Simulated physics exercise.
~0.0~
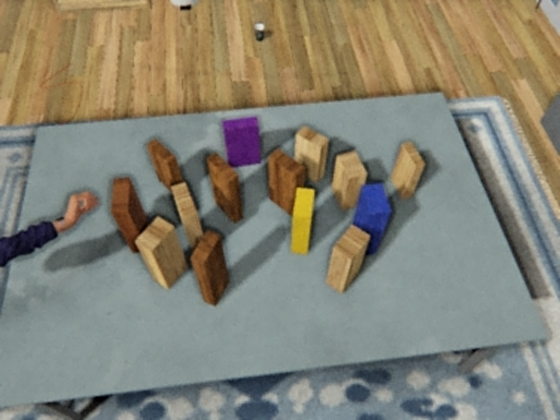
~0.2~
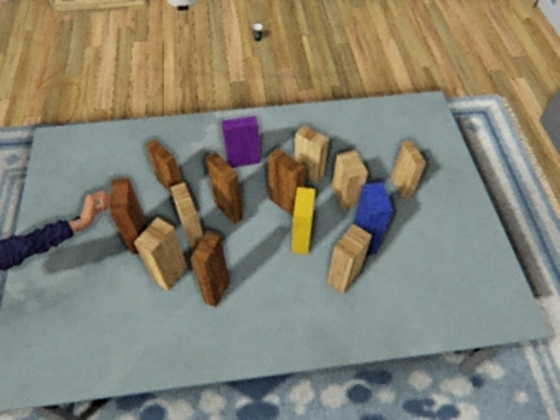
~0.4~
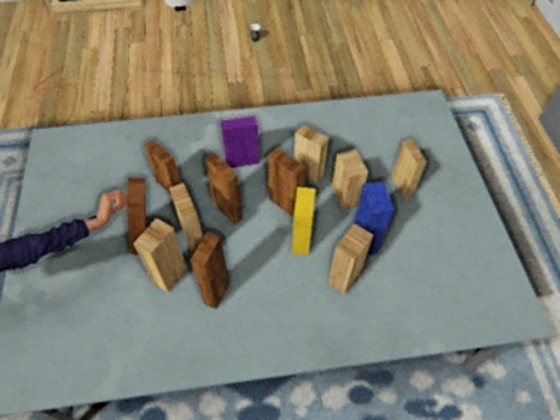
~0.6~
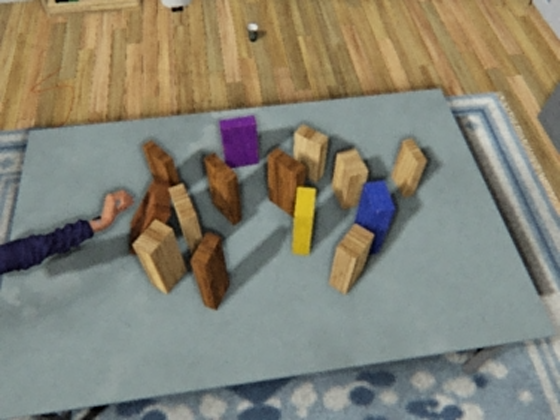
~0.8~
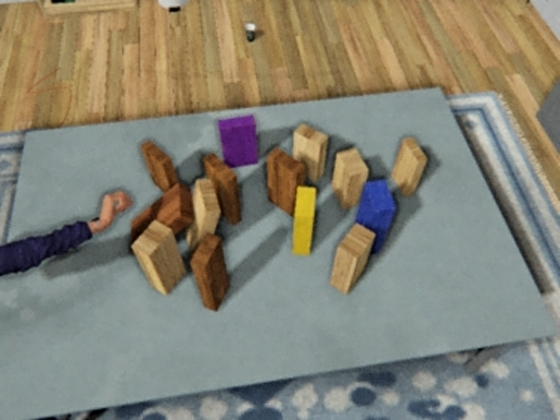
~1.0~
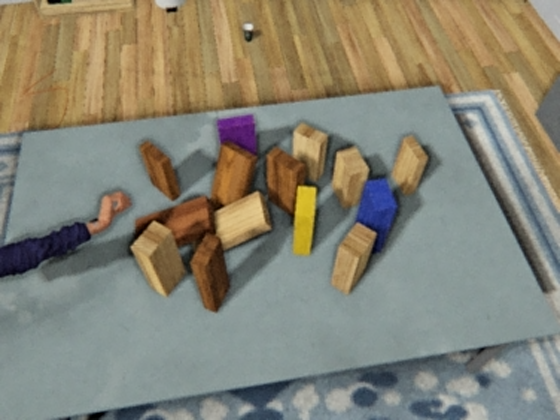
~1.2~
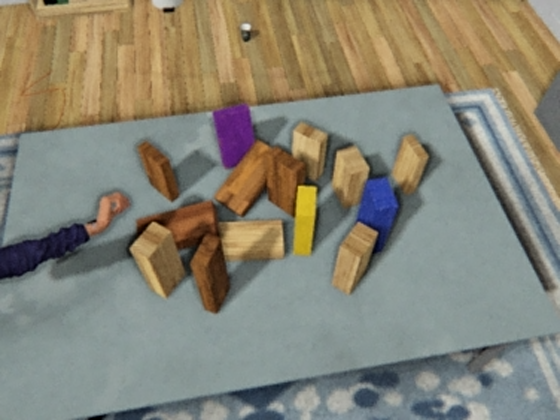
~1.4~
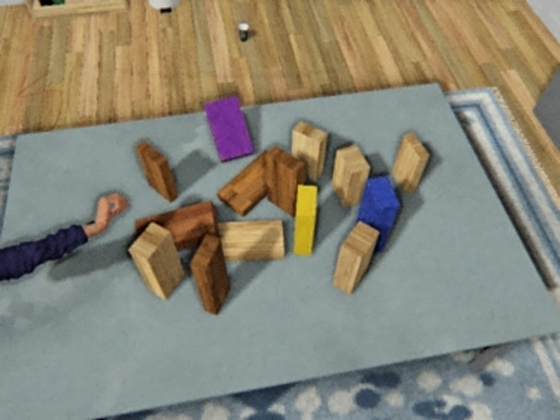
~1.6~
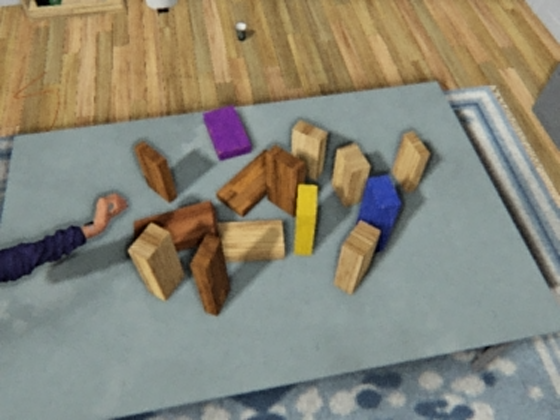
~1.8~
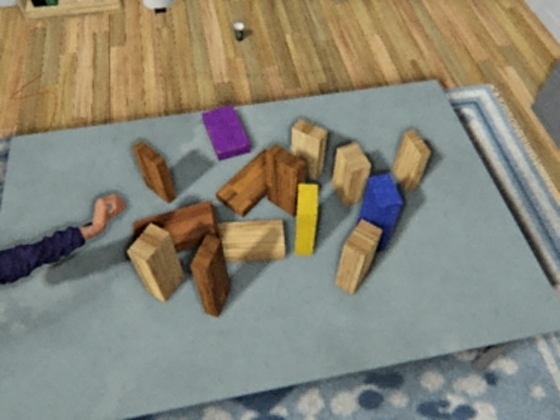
To begin with, a crowd of tall wooden blocks, among them a purple, a yellow and a blue one, stands upright on a grey table while a hand reaches in from the left. The fingertip pushes the dark brown block at the left edge until it tips to the right, and then the hand stops. That block knocks a slim pale block, which falls rightward and lies flat near the yellow block. Another brown block topples too, and the purple block behind leans back and drops flat. The rest, including yellow and blue, stay standing.
